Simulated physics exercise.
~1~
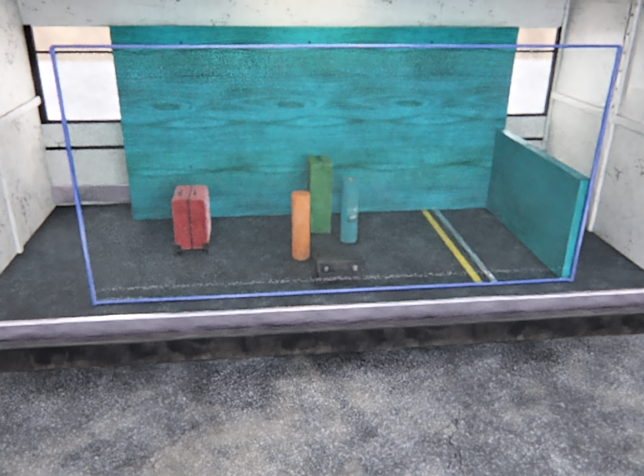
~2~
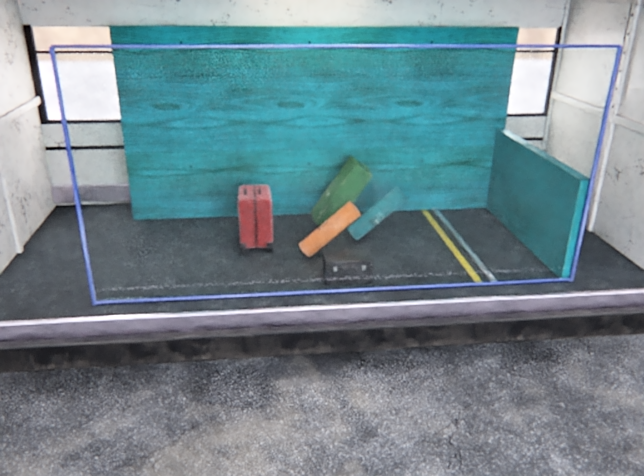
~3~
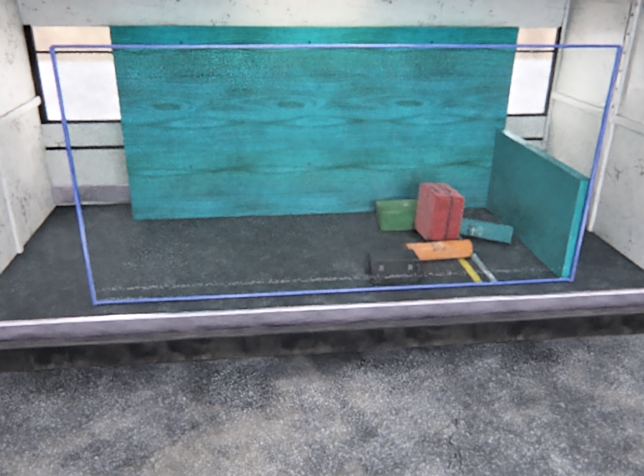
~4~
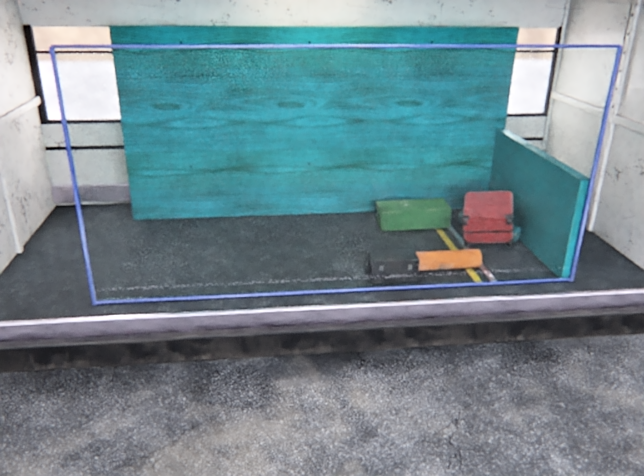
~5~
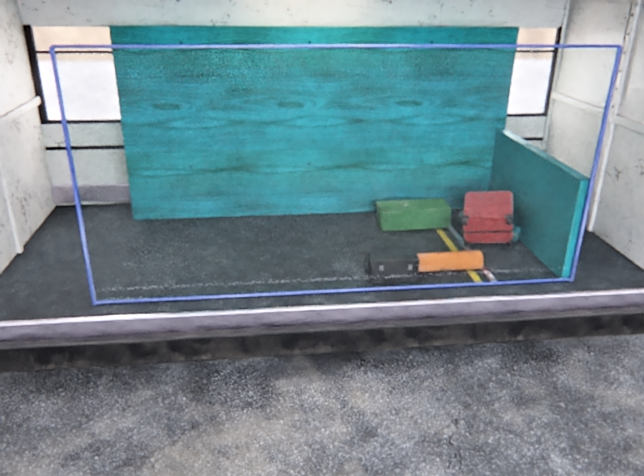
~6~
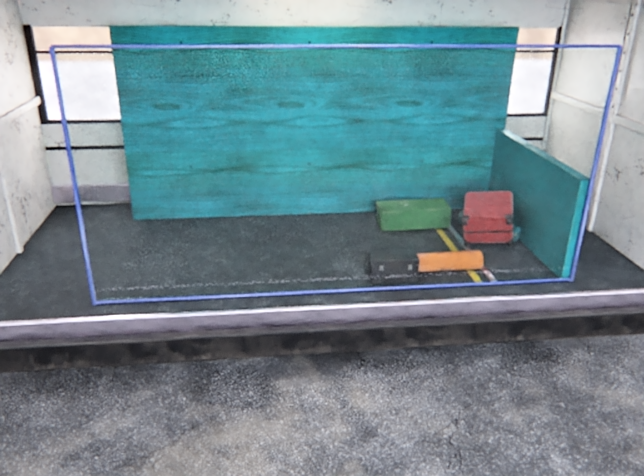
A red wheeled case rolled right across the bay floor while the green box and the orange and teal rolls tipped over and slid right with the black toolbox; the case toppled past the yellow line, the green box stopped before it, and everything lay still.
